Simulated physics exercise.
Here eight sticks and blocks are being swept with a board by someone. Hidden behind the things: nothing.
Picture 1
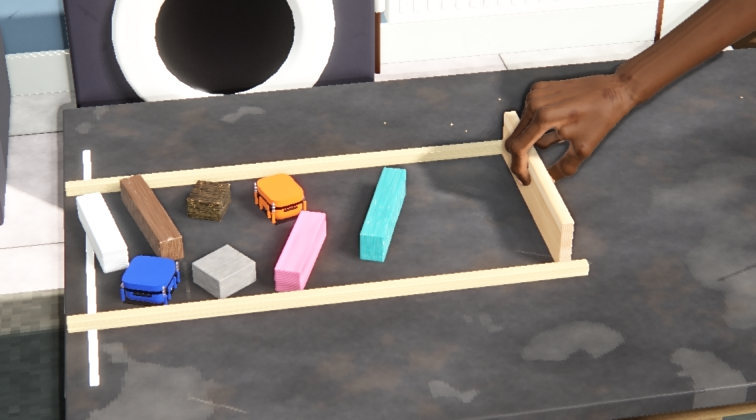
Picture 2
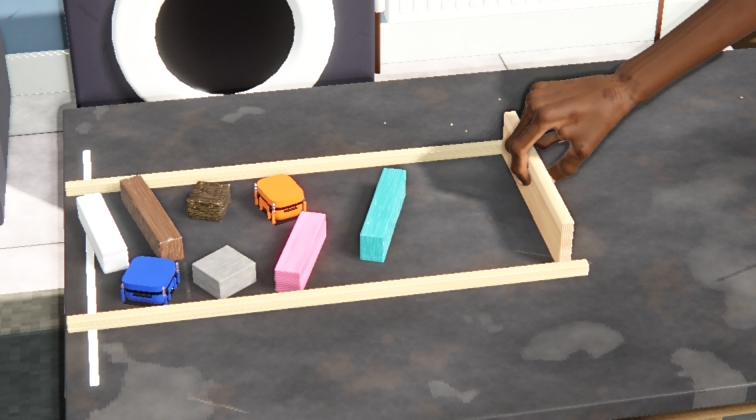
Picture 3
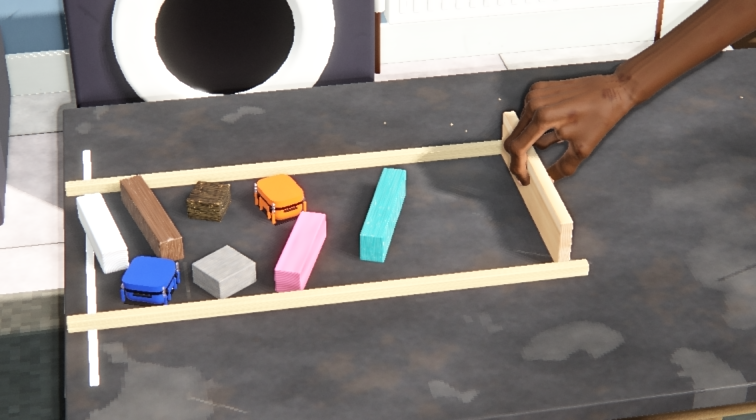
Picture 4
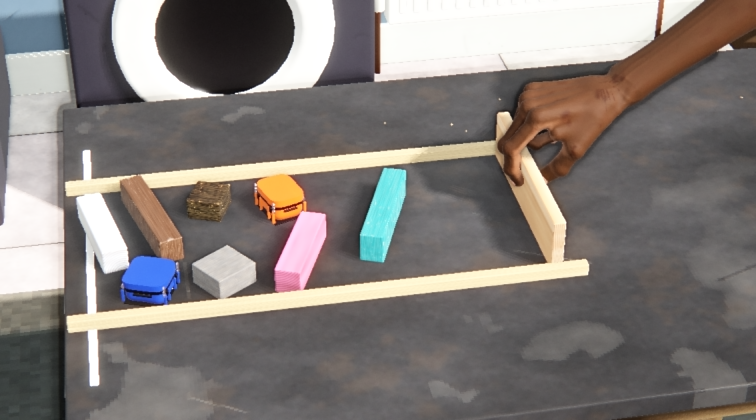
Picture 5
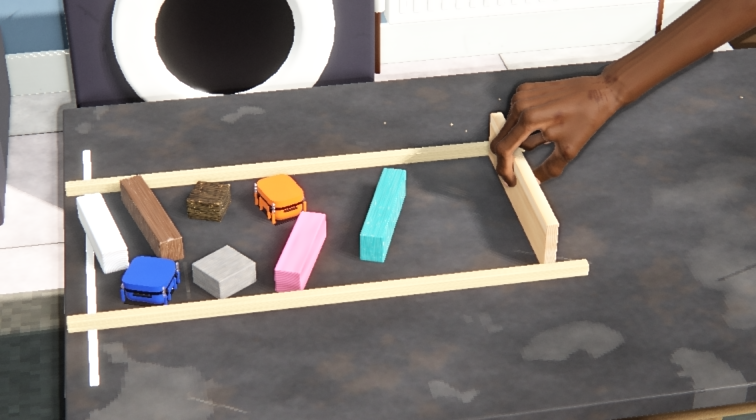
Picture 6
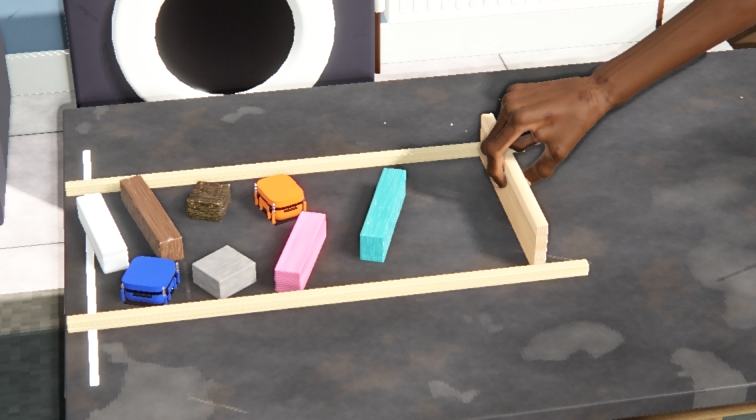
A hand at the right grips an upright pale wooden board on a dark, blotchy countertop, seen from above at an angle, with a round white-rimmed opening behind. Between two pale wooden strips lie white, brown, pink and teal bars, dark brown and grey blocks, and blue and orange cases, with white tape at left. The hand holds still, then slides the board slightly left; everything else and the view stay still.
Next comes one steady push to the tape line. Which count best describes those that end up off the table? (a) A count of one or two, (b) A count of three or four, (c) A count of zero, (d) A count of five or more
A count of five or more.
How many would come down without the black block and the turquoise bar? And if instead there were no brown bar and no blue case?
The first try gives 4, the second gives 5.
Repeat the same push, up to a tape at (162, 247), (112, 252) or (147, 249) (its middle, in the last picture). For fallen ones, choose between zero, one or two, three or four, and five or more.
Count per stopping tape, as listed: One or two, five or over, three to four.
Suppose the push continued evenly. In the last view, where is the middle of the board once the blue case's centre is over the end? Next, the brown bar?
Around (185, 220) first and around (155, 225) second.
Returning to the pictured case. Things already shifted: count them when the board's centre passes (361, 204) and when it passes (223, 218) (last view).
That gives 1 for the first and 8 for the second.
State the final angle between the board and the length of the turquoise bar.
I'd estimate about 0 degrees.
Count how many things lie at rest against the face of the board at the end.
The number is 1.
Soon after, none off yet; white stick at rest near (102, 232); blue case at rest near (150, 283); brown bar at rest near (151, 218).
In the end, the number that fall off is five or more; gone, pink stick, orange case, grey block, black block, brown bar, blue case and white stick.
